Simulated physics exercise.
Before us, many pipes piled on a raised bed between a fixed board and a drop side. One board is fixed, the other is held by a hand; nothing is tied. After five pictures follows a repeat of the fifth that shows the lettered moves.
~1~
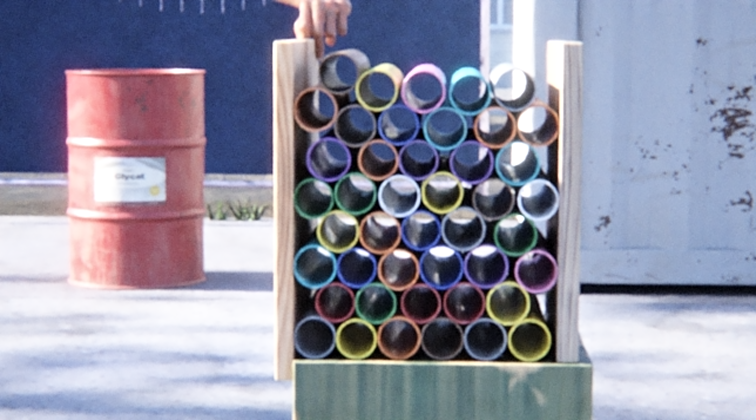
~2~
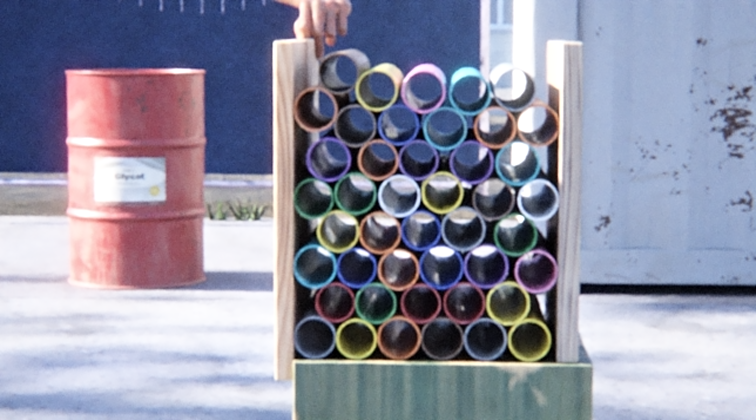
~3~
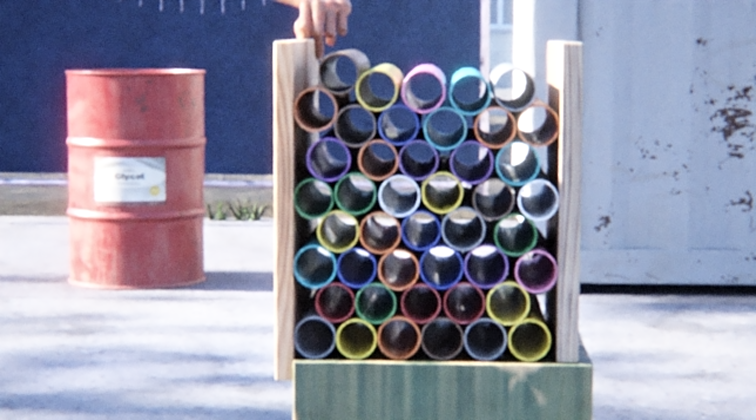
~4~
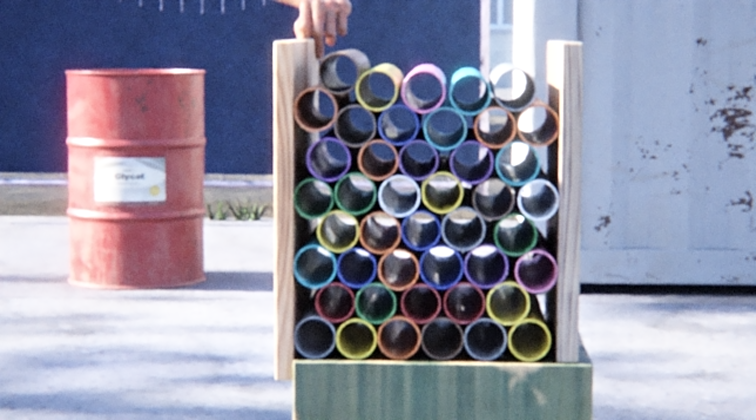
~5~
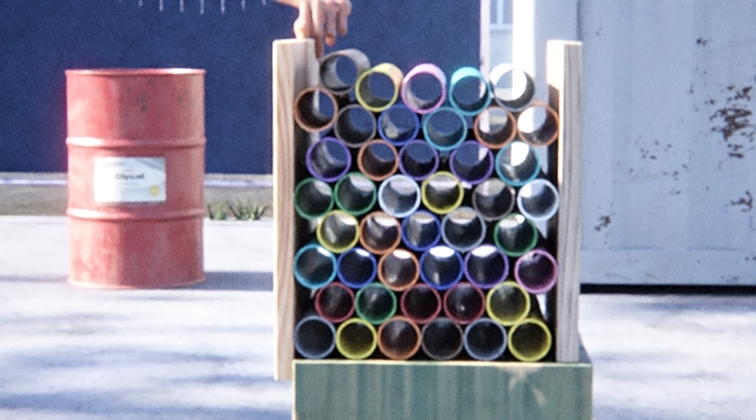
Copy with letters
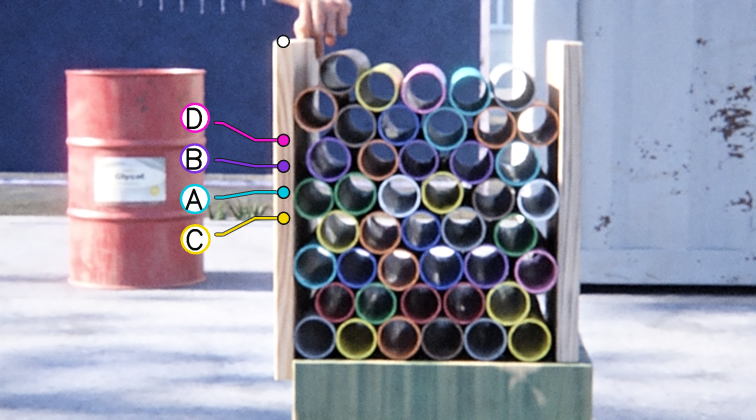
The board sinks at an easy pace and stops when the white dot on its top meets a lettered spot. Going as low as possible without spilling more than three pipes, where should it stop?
C is the limit.
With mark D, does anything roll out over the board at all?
No, at D.
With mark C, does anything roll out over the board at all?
Yes, at C.
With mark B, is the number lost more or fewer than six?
Fewer than six.
On the copy, A at (284, 192); B at (283, 166); C at (284, 219); D at (283, 141); the white dot at (283, 42).
On C. First, top of the board (293, 118).
Then, top of the board (294, 206).
Finally, top of the board (294, 217), two out over the board.
By contrast, A two out over the board; B two out over the board; D none out over the board.
